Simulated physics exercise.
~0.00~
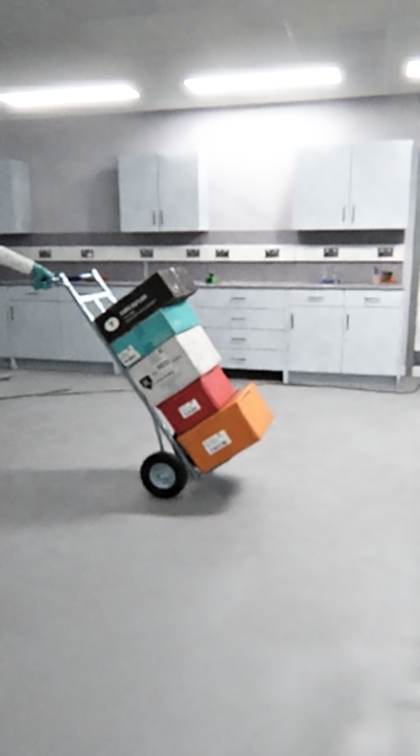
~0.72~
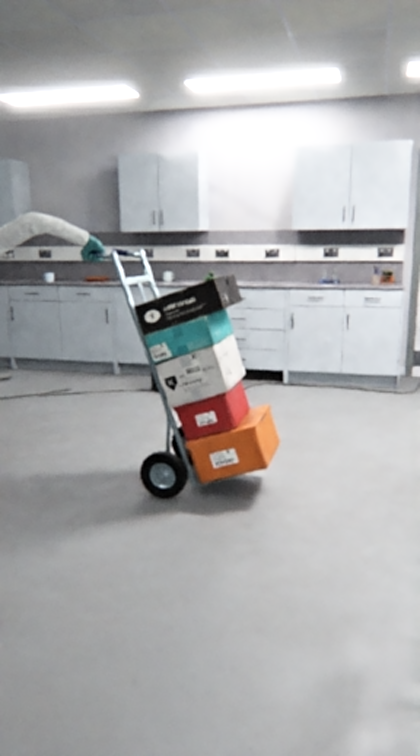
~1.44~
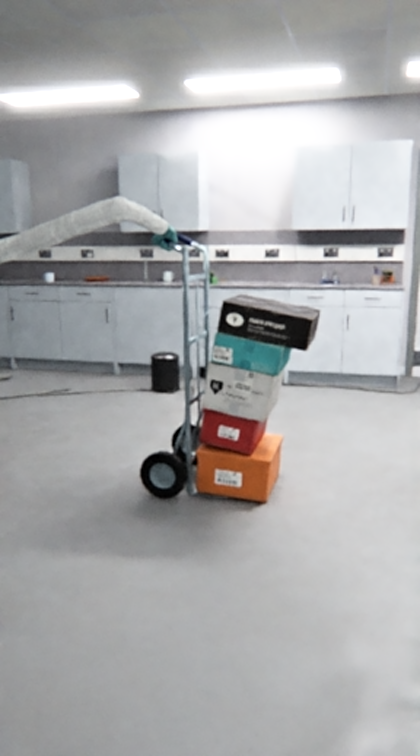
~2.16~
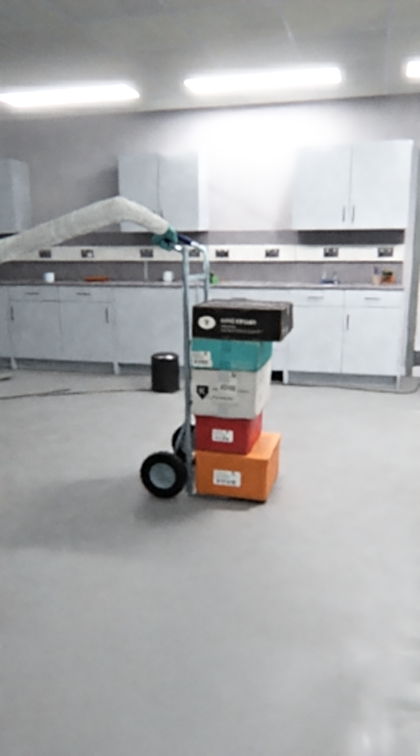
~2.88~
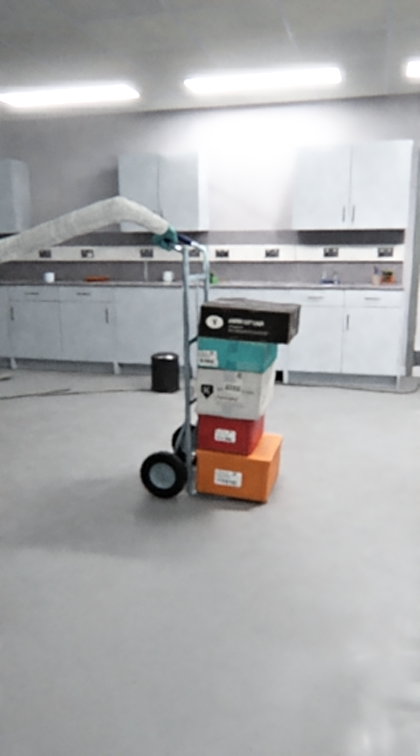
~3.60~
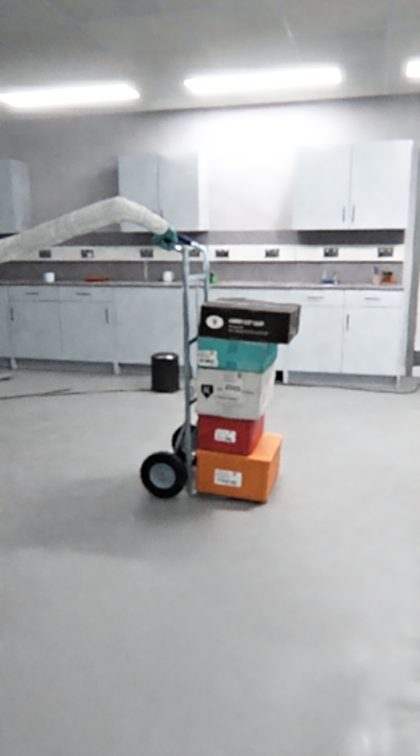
Hand truck stacked with five boxes tilting upright under a sleeved arm's grip, the load rocking briefly, then settling still stacked.
